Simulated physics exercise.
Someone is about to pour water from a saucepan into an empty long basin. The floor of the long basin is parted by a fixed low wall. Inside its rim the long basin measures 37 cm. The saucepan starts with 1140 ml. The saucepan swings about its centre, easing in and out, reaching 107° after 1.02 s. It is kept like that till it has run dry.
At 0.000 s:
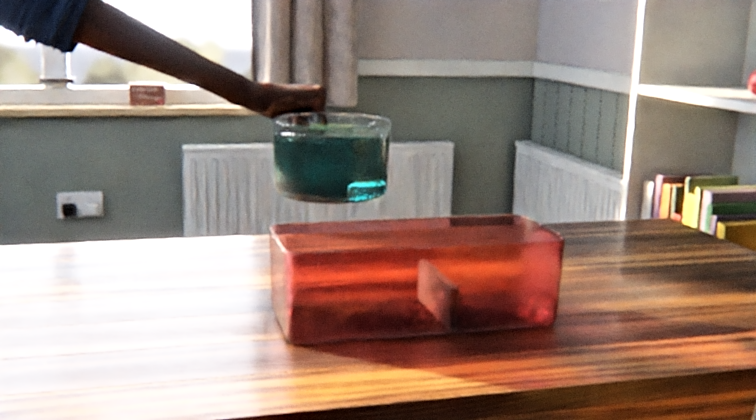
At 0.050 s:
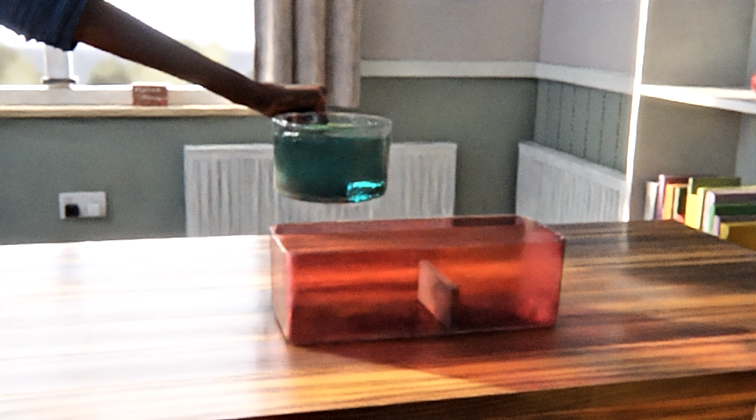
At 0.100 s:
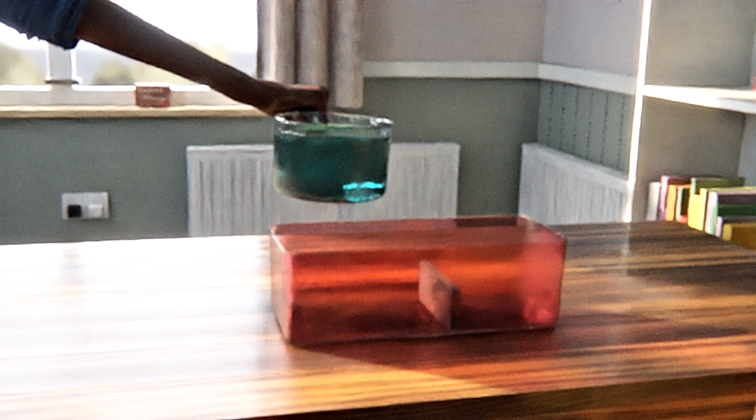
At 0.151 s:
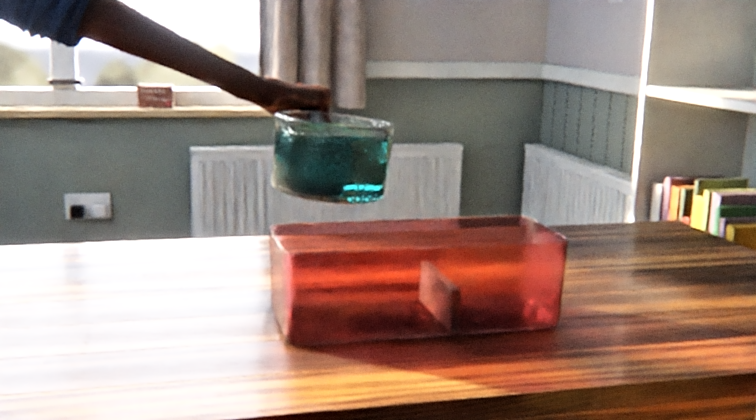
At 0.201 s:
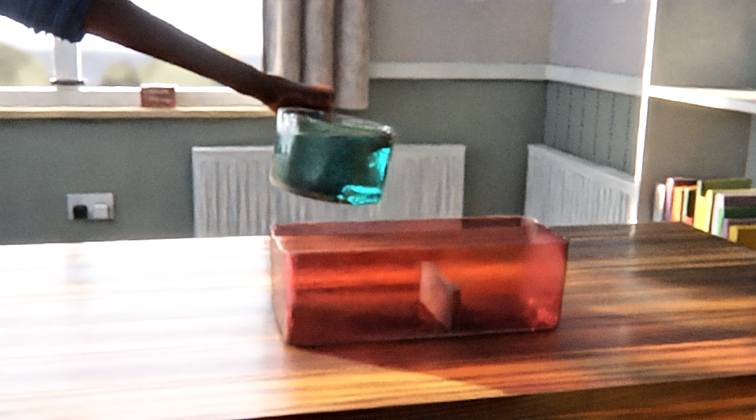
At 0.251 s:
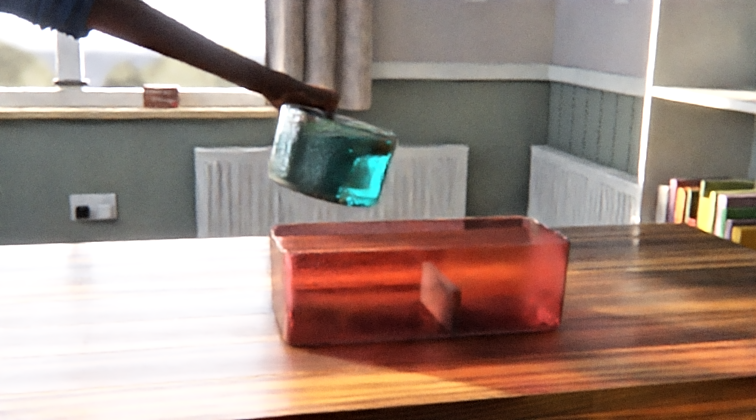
In a sunlit room, a hand held a clear pan of blue-green water above a long red basin on a wooden table, then slowly tilted it slightly, its right side dipping lower.
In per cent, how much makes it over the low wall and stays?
The far part has some 33 per cent.
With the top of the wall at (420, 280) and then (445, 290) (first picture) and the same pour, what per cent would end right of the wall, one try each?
In turn about 60 and 30 per cent.
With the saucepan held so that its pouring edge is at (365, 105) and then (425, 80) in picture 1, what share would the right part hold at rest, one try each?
First 5, then 85 per cent.
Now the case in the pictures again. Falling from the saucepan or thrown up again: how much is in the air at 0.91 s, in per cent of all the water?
Near 5 in a hundred.
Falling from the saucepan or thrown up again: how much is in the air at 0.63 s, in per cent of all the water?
Some 24 per cent.
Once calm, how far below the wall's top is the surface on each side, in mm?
Left about 30 mm, right about 38 mm.
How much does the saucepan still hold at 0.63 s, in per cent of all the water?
Some 58 per cent.
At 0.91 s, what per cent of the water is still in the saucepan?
About 12 per cent.
After 0.63 s the tilt is 73° and 58 per cent is still to pour, 8 is left of the wall and 10 right of it.
After 0.91 s the tilt is 104° and 11 per cent is still to pour, 50 is left of the wall and 33 right of it.
After 1.20 s the tilt is 107° and 1 per cent is still to pour, 64 is left of the wall and 33 right of it.
After 1.52 s the tilt is 107° and 0 per cent is still to pour, 65 is left of the wall and 33 right of it.
In the end 65 per cent lies left of the wall, 33 right of it and 2 outside.
